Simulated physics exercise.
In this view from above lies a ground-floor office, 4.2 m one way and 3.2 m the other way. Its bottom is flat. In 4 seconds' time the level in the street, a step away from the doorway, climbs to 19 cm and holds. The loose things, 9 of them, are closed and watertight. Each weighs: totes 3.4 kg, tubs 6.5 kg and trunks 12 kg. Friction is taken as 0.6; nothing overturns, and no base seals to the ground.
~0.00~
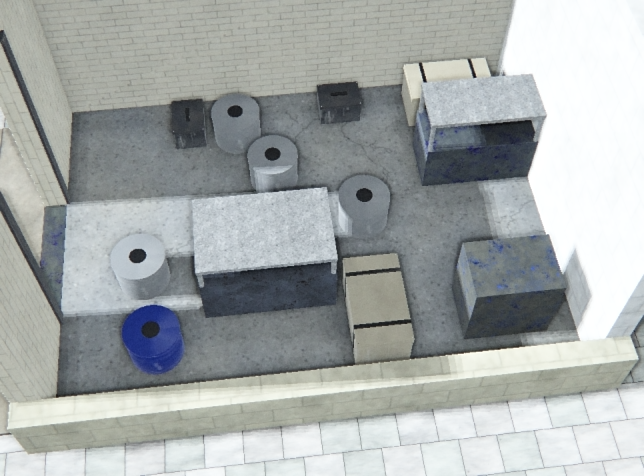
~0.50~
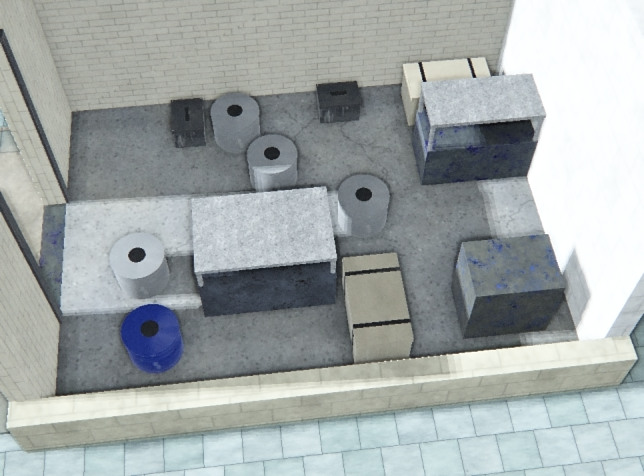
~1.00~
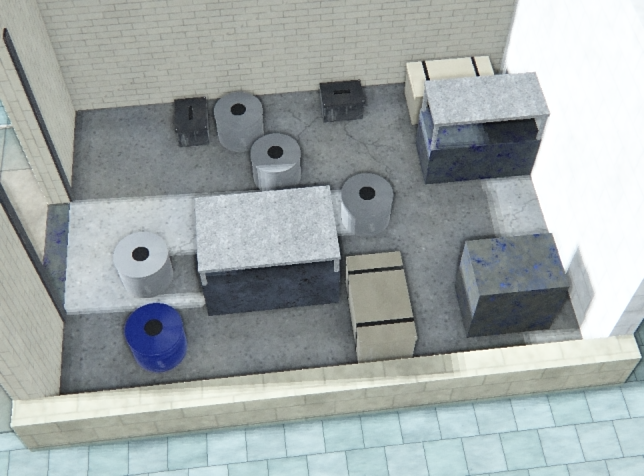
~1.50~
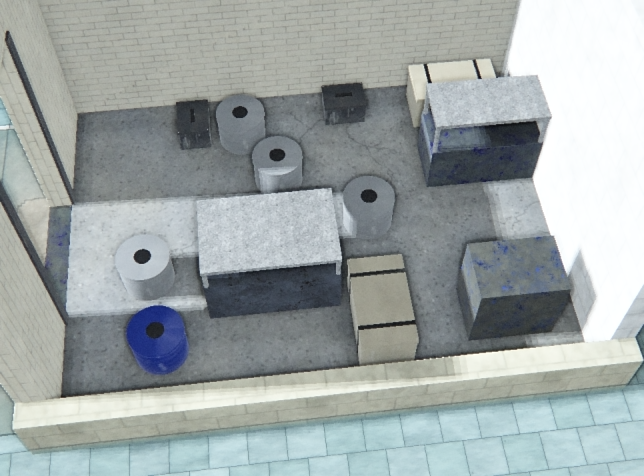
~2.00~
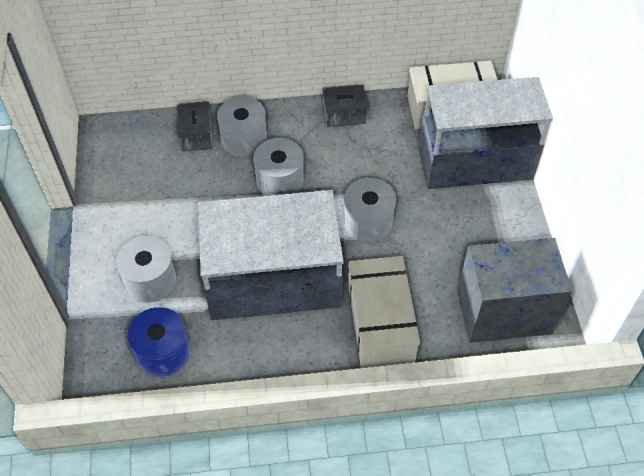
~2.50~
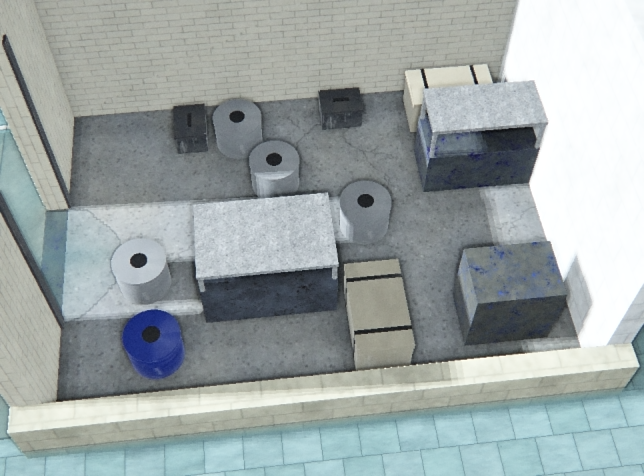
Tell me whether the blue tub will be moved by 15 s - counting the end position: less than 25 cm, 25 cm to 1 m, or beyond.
I reckon it goes some way, under a metre.
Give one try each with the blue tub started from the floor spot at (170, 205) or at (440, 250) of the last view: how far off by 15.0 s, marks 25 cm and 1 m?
Goes far off, then goes a bit.
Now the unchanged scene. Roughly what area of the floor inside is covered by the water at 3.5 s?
Wet area: Approx. 2.0 m2.
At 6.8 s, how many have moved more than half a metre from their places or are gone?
That would be 3.
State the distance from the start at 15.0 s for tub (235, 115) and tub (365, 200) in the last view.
Respectively 200 and 100 centimetres.
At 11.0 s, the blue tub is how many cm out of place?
About 60 cm by then.
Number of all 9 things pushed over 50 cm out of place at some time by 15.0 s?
By my count, 7.
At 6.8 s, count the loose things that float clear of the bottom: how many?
The number is 5.
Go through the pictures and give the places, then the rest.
The blue tub at (151, 330) rests on the ground; 0.0 m2 under water; 0 of 9 have shifted, in the first frame.
The blue tub at (150, 329) rests on the ground; water covers 0.0 m2; 0 of 9 have shifted, in the second frame.
The blue tub at (154, 328) rests on the ground; 0.0 m2 under water; 0 of 9 have shifted, in the third frame.
The blue tub at (155, 330) rests on the ground; 0.0 m2 under water; 0 of 9 have shifted, in the fourth frame.
The blue tub at (156, 332), on the bottom; water covers 0.0 m2; 0 of 9 have shifted, in the fifth frame.
The blue tub at (151, 335), on the bottom; 0.4 m2 under water; 0 of 9 have shifted, in the sixth frame.
After 3.5 s the blue tub is near (151, 335), 0.0 m from its start, aground; 0 afloat.
After 6.8 s the blue tub is near (122, 370), 0.4 m from its start, afloat; 5 afloat.
After 11.0 s the blue tub is near (225, 359), 0.6 m from its start, afloat; 9 afloat.
After 15.0 s the blue tub is near (197, 358), 0.5 m from its start, afloat; 9 afloat.
